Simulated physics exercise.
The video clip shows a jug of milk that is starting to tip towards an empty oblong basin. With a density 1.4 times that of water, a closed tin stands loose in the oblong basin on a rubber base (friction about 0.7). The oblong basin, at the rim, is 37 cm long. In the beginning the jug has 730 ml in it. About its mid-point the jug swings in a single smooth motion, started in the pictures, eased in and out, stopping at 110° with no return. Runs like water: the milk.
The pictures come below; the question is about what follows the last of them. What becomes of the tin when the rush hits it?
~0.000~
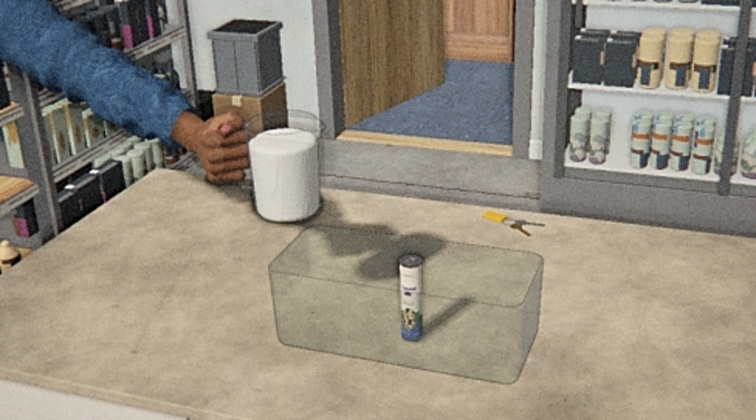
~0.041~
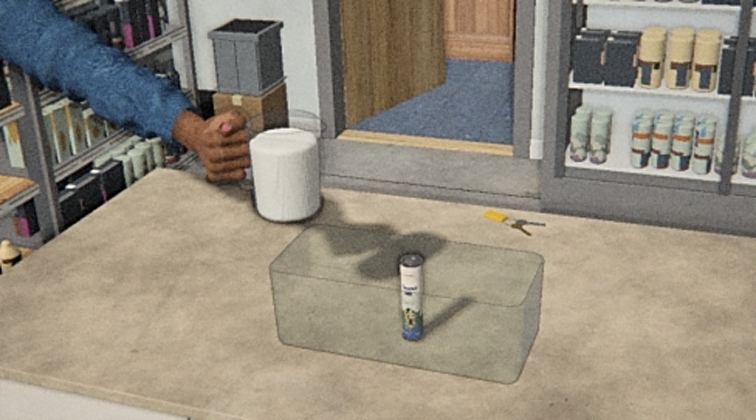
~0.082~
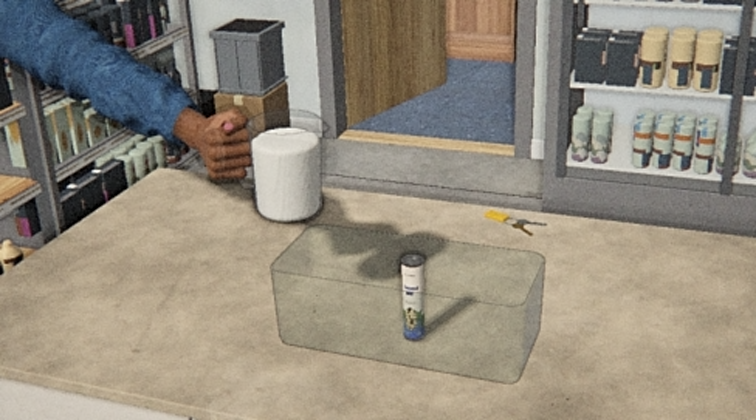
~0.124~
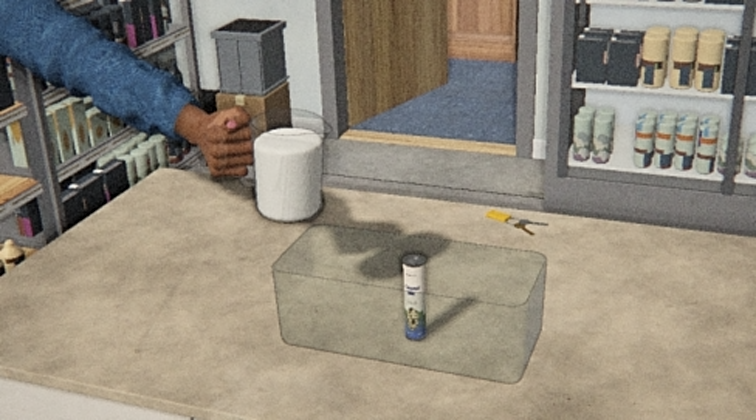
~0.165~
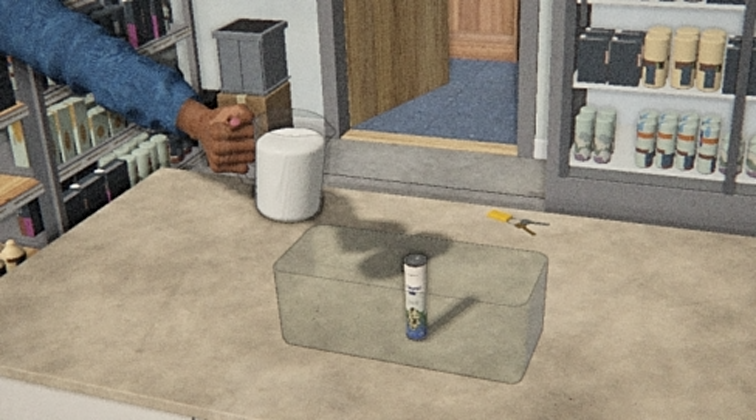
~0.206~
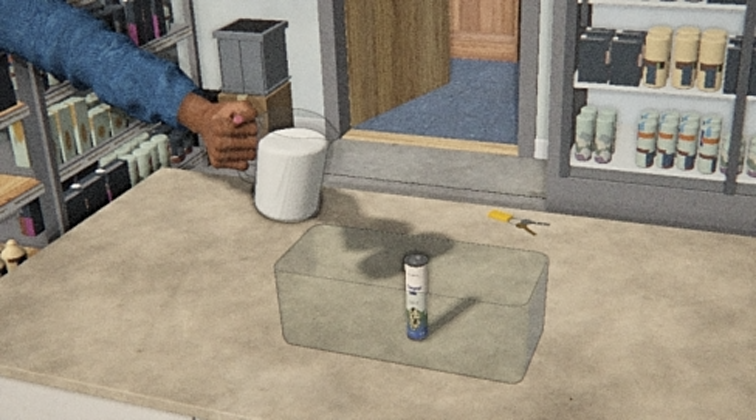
The tin stays upright.
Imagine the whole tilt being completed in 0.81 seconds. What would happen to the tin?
Outcome - the tin remains standing.
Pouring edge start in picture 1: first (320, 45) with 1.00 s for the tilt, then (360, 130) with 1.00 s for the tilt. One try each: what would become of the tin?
Try 1: Tipped over; try 2: Tipped over.
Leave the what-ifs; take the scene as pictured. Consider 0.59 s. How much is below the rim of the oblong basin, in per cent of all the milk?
Roughly 2 per cent.
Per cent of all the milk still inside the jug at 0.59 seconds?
I'd put it near 86 percent.
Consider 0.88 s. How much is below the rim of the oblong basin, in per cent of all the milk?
50 %, more or less.
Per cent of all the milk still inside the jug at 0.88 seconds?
What remains is about 30 percent of it all.
After 0.59 s the tilt is 71° and 86 per cent is still to pour; the tin stands where it began.
After 0.88 s the tilt is 106° and 30 per cent is still to pour; the tin stands where it began.
After 1.18 s the tilt is 110° and 2 per cent is still to pour; the tin stands where it began.
After 1.50 s the tilt is 110° and 0 per cent is still to pour; the tin stands where it began.
In the end the tin stands where it began.
